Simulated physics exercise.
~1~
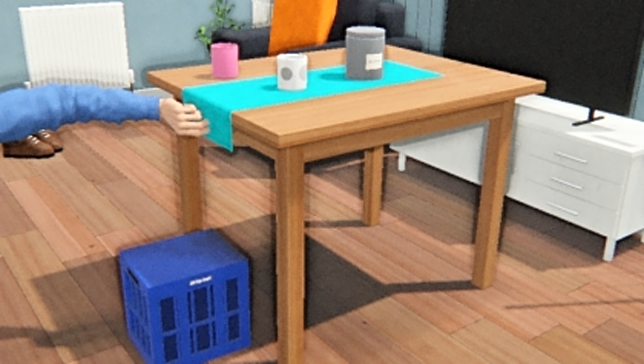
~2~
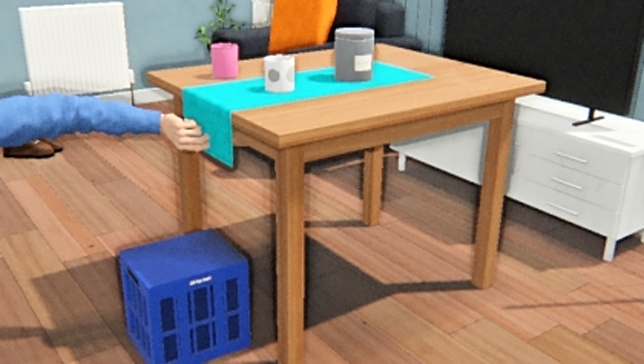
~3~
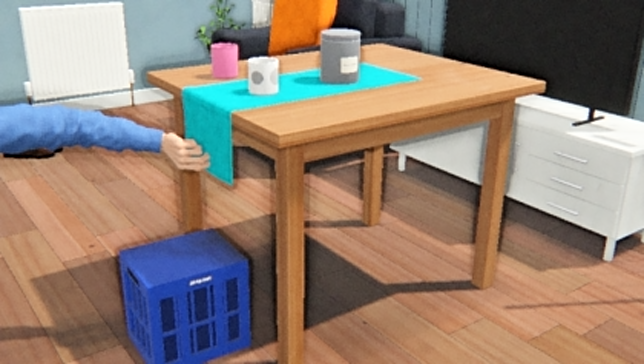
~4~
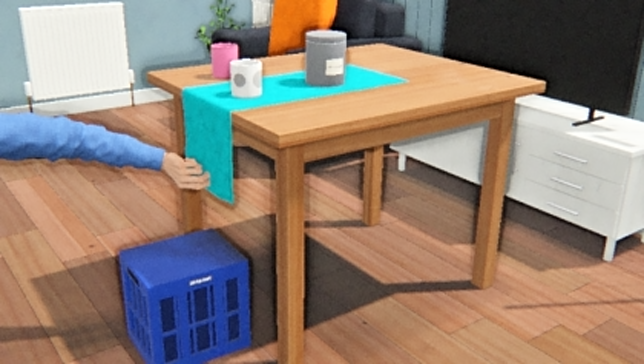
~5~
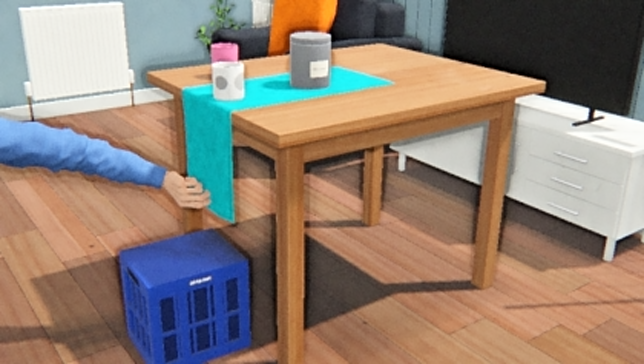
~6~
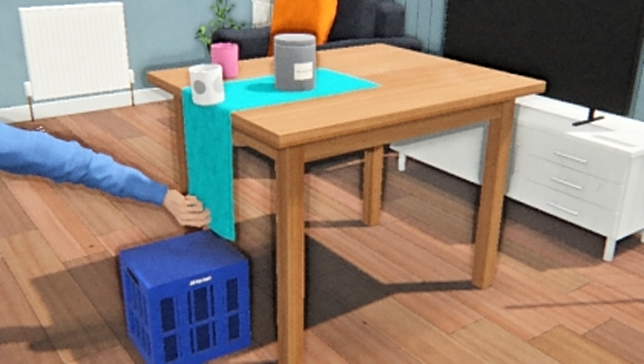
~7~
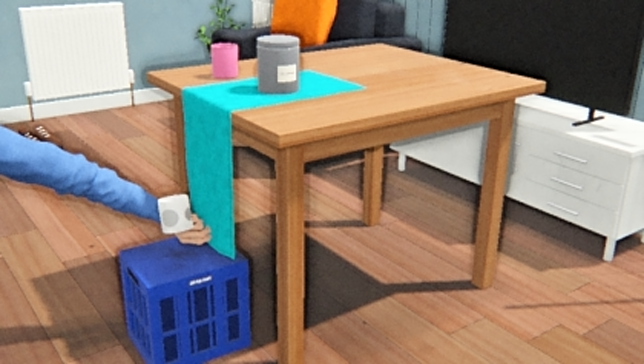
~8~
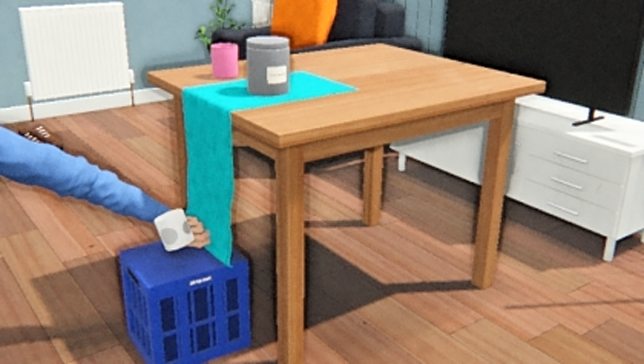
To begin with, a hand in a blue sleeve grips the hanging end of a turquoise towel on a wooden table, with a white mug, a grey canister and a pink mug on top. The hand slowly pulls the cloth downward, and the white mug and upright canister ride left with it while the pink mug stays put. The white mug reaches the edge and drops off, down beside the hand above the blue crate. At the end, the towel's hem is down at the crate, the white mug is below the tabletop, and the canister and pink mug remain on the table.
